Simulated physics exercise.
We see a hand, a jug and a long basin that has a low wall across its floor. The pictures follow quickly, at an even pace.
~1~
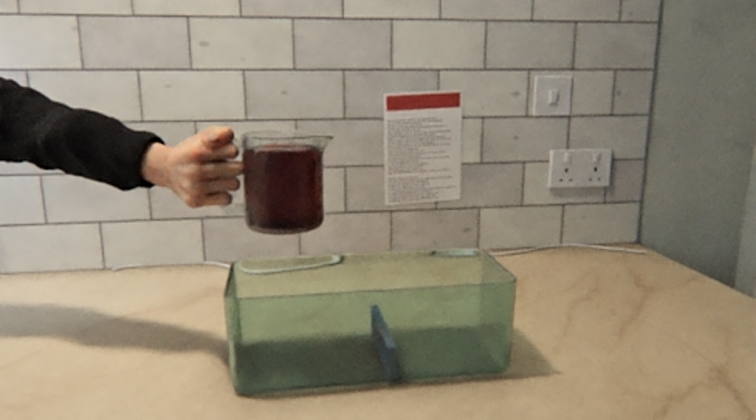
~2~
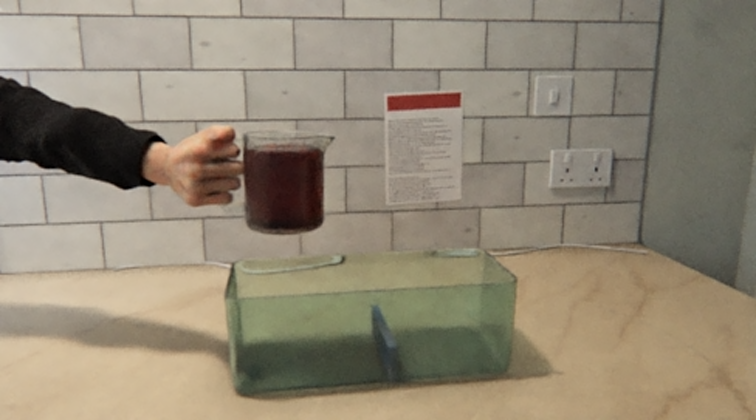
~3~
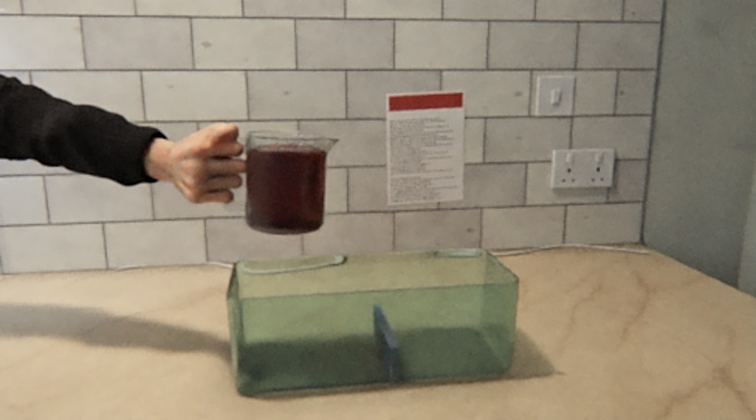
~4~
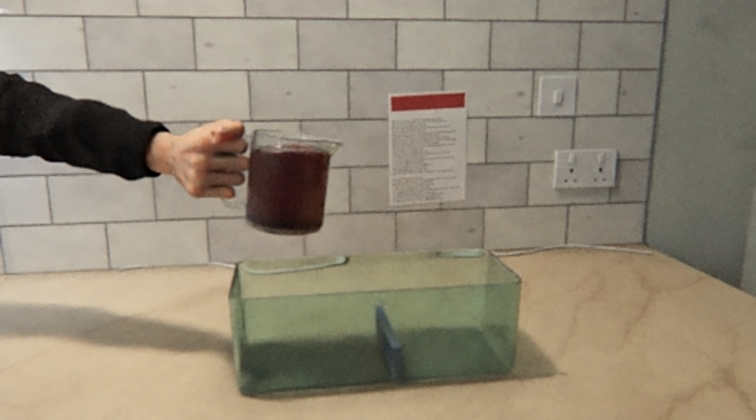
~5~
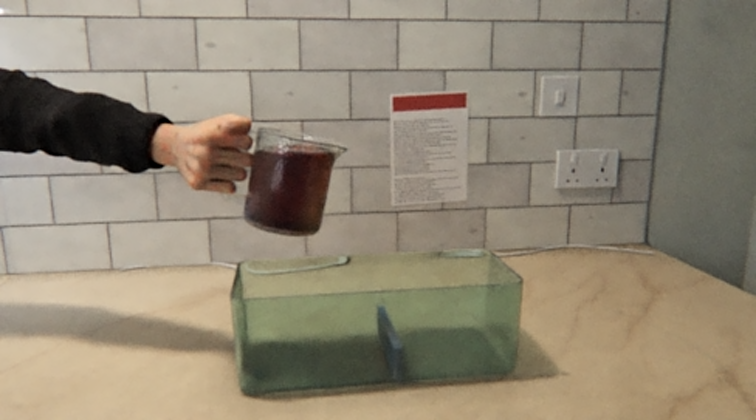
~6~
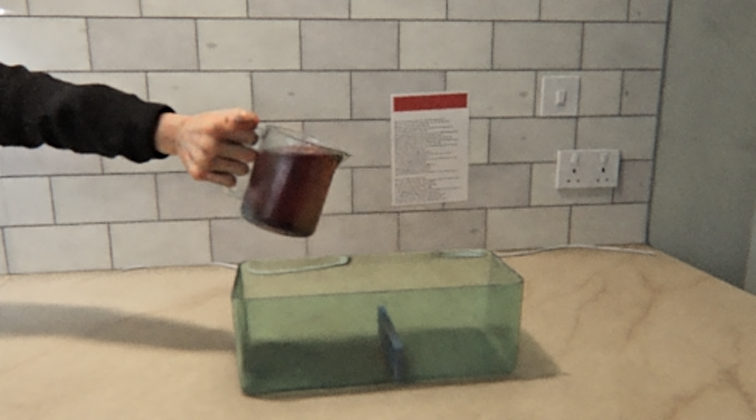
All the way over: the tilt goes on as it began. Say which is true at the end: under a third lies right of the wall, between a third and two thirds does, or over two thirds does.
Between a third and two thirds lies right of the wall.
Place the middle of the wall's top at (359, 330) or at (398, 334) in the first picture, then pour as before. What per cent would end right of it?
About 85 per cent, then about 30 per cent.
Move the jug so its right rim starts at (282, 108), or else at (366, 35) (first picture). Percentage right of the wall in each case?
About 5 % the first time, about 85 % the second.
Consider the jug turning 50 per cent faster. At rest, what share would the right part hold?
About 35 in a hundred.
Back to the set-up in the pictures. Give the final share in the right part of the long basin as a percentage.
Some 50 per cent.
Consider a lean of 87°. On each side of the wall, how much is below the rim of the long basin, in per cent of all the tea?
Left: Some 0 %. Right: Some 10 %.
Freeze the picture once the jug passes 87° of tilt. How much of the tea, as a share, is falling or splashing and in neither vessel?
It comes to around 20 per cent.
A moment on, the jug is tipped on its side and 68 per cent is still to pour, 0 is left of the wall and 10 right of it.
Next, the jug is tipped right over and 13 per cent is still to pour, 29 is left of the wall and 45 right of it.
Then the jug is tipped right over and 0 per cent is still to pour, 49 is left of the wall and 49 right of it.
Later the jug is tipped right over and 0 per cent is still to pour, 49 is left of the wall and 49 right of it.
In the end 49 per cent lies left of the wall, 49 right of it and 1 outside.
